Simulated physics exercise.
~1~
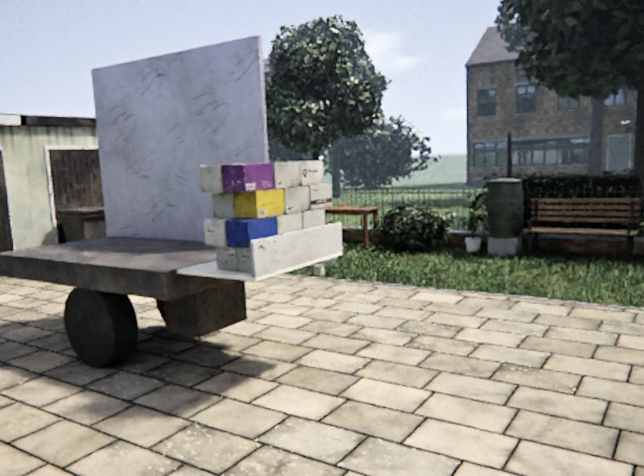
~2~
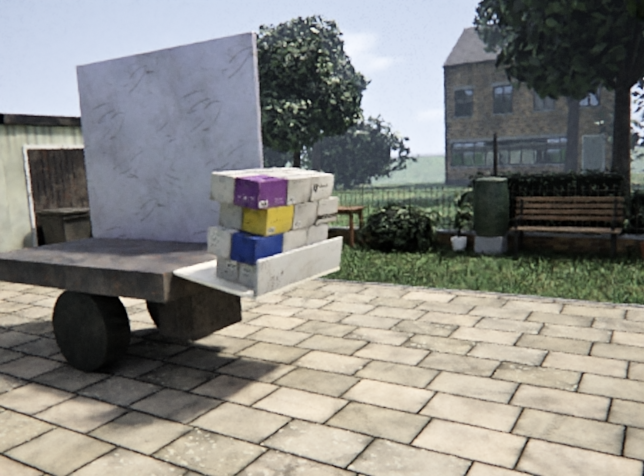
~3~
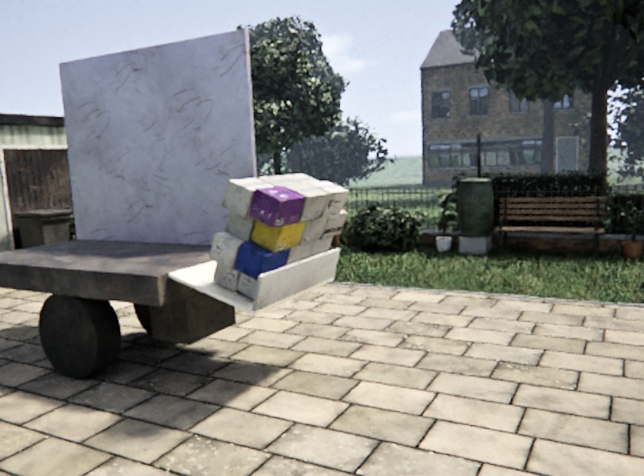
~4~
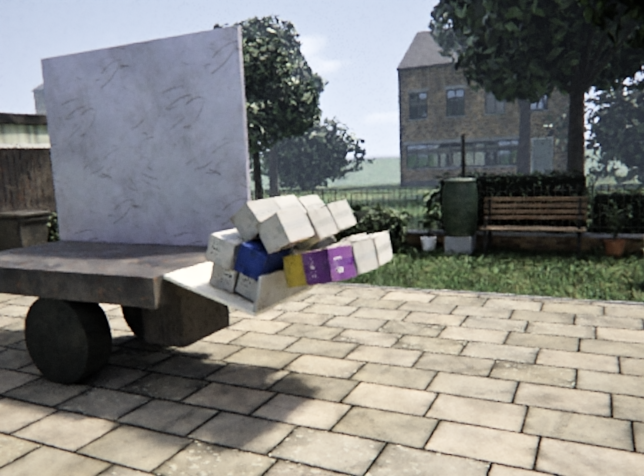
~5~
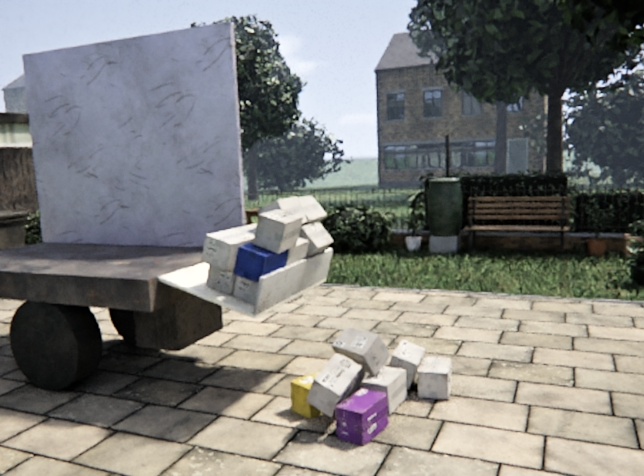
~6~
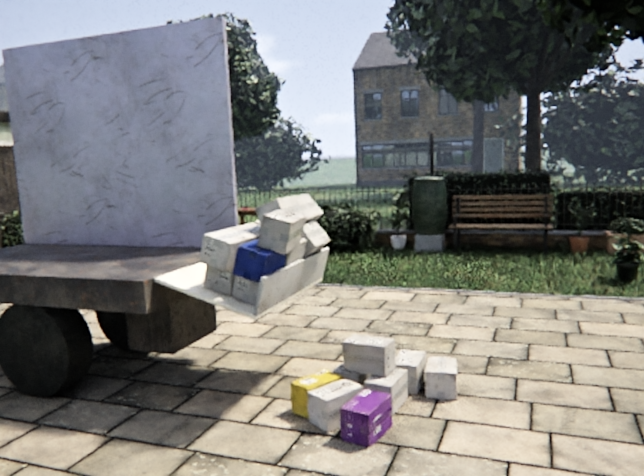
A stack of pale parcels, with one purple, one yellow and one blue among them, sits on a lipped platform at the back of a lorry bed in a sunny paved yard. The view drifts gently sideways, with a bench, green barrel, trees and a brick house beyond. The platform tips down towards the right, and the pile leans with it. The upper parcels topple over the raised edge, purple and yellow among them, and tumble onto the paving. They settle in a small heap below, while the blue one stays on the sloping platform among several pale parcels.
